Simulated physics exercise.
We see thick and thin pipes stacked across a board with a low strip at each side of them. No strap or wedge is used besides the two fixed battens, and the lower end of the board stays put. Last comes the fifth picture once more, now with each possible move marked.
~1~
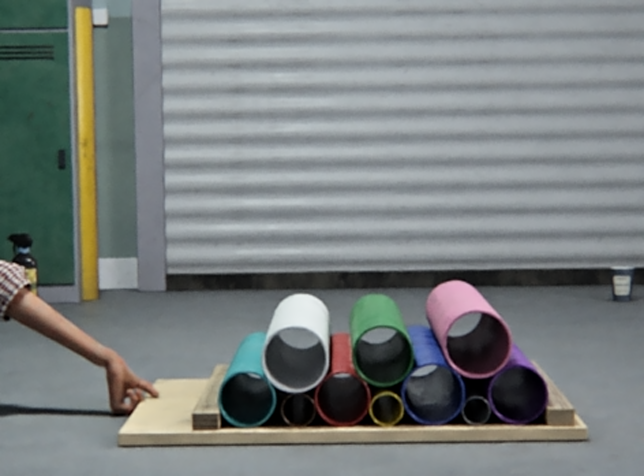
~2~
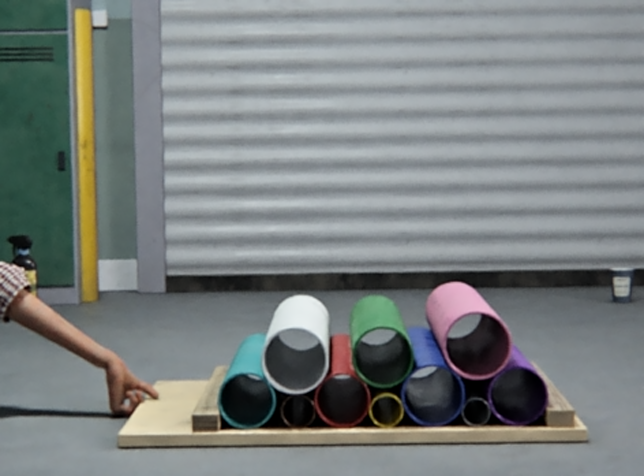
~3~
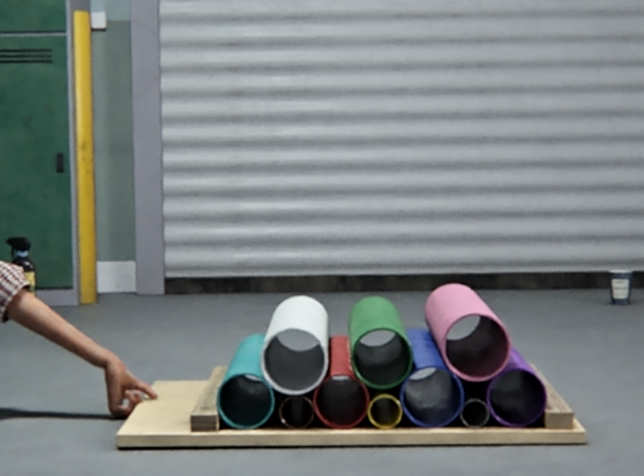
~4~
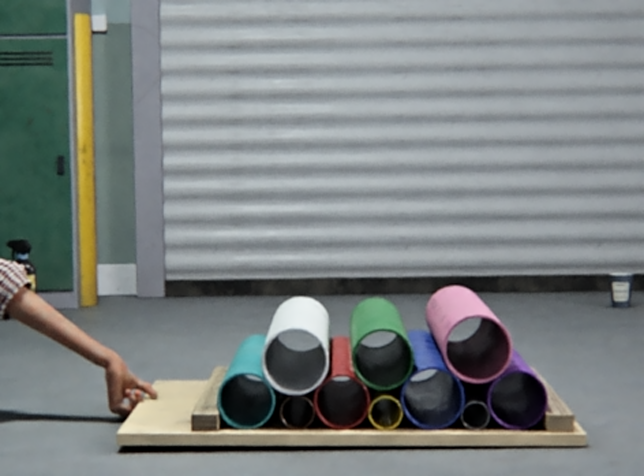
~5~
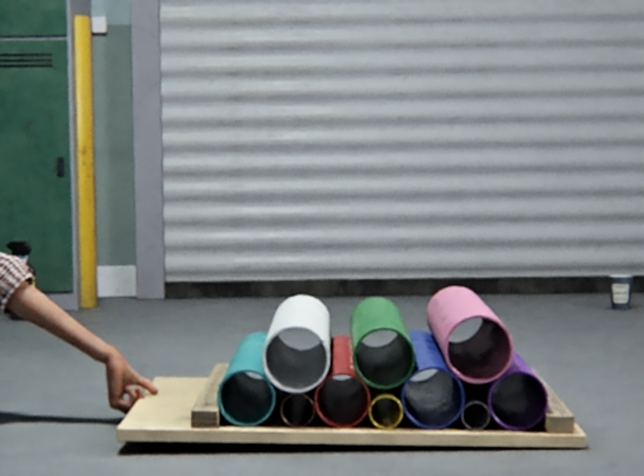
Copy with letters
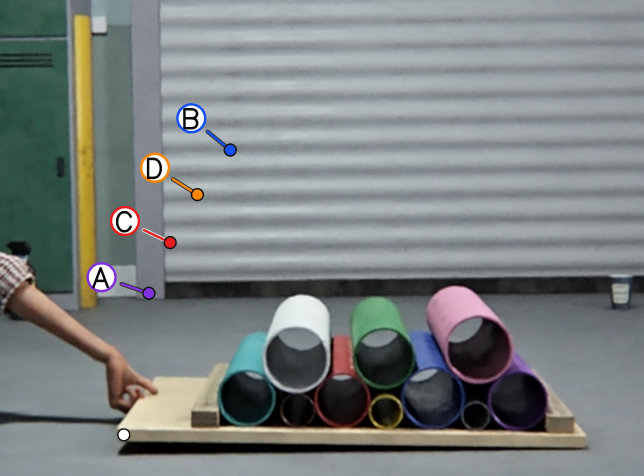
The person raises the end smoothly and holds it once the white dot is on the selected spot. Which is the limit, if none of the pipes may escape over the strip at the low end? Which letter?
Mark D is as high as it can go.
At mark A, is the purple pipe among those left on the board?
The purple pipe: Yes.
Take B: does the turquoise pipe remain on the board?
Yes.
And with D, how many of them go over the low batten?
It comes to none.
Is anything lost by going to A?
No.
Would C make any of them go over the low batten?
No.
On the copy, A at (149, 293); B at (230, 150); C at (170, 243); D at (197, 195); the white dot at (124, 435).
On D. First, board at 19°.
Then, board at 33°.
Finally, board at 33°, none over the low batten.
By contrast, A none over the low batten; B six over the low batten; C none over the low batten.
